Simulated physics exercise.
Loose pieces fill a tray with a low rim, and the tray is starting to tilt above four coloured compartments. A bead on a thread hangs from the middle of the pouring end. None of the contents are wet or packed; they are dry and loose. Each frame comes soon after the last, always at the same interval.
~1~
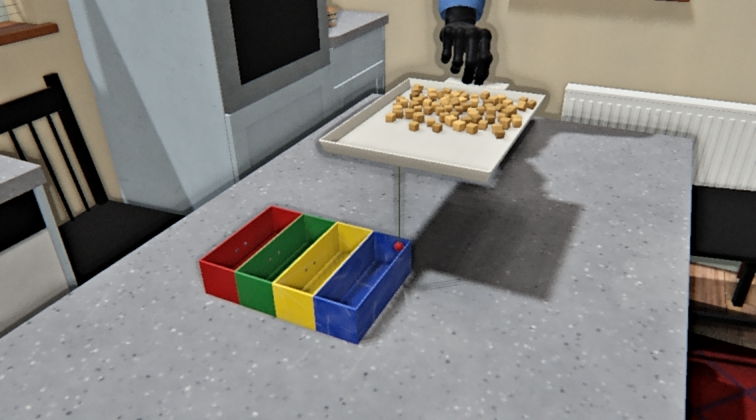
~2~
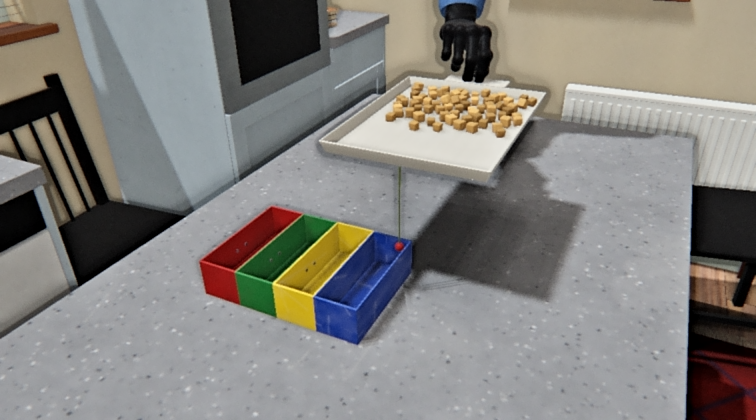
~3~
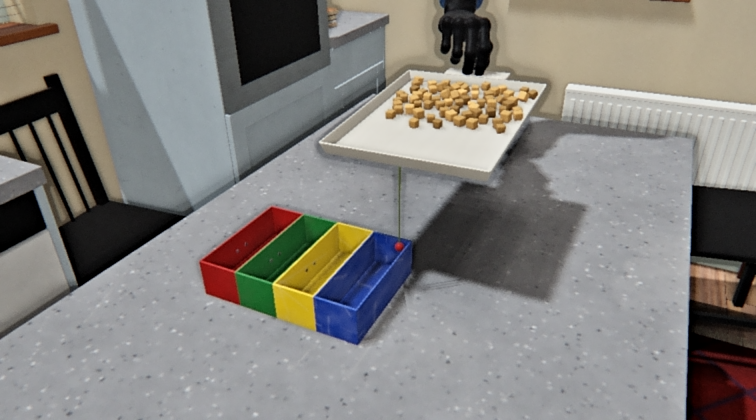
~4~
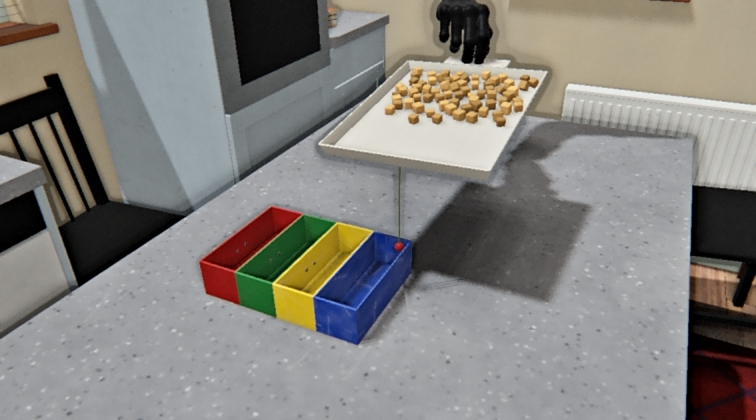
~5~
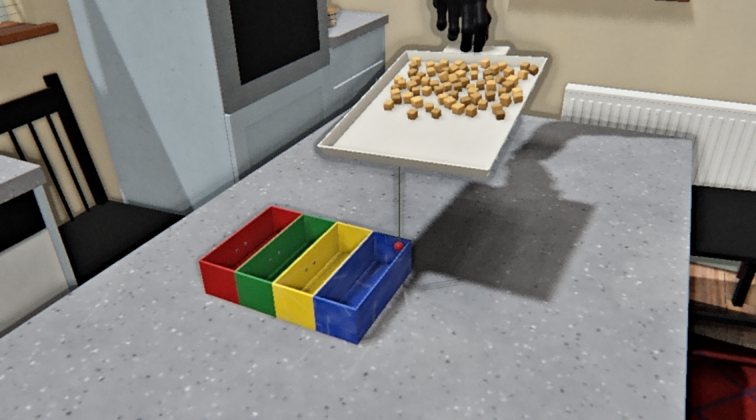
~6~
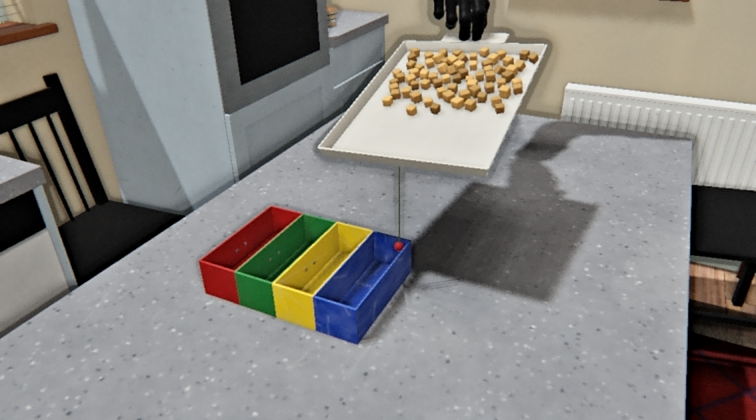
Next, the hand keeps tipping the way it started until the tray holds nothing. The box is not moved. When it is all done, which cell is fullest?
Fullest: The yellow cell.
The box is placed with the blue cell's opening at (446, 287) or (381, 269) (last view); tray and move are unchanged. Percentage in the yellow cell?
About 20 per cent first, then about 40 per cent.
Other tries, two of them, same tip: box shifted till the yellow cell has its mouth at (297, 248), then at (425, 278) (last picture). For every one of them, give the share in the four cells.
It comes to about 50 per cent the first time and about 70 per cent the second.
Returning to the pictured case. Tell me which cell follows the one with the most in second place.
The answer would be the blue one.
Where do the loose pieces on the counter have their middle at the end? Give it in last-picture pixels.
Centre at rest: About (430, 354).
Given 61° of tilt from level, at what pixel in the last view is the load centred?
I'd put it at about (367, 141).
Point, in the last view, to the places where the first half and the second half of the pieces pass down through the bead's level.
Initially about (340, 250); subsequently about (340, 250).
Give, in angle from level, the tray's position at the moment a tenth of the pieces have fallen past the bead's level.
A tilt of roughly 65°.
Soon after the last picture, tray tipped steeply; most on the tray; a stray few in the yellow cell; a small part falling or outside the box.
A little later, tray tipped past a quarter turn; about half on the tray; about a quarter in the yellow cell; a small part in the blue cell; a stray few in the green cell; about a quarter falling or outside the box.
Later still, tray tipped past a quarter turn; about half in the yellow cell; about a quarter in the blue cell; a small part in the green cell; a stray few in the red cell; about a quarter falling or outside the box.
At rest, tray tipped past a quarter turn; about half in the yellow cell; about a quarter in the blue cell; a small part in the green cell; a stray few in the red cell; about a quarter outside the box.
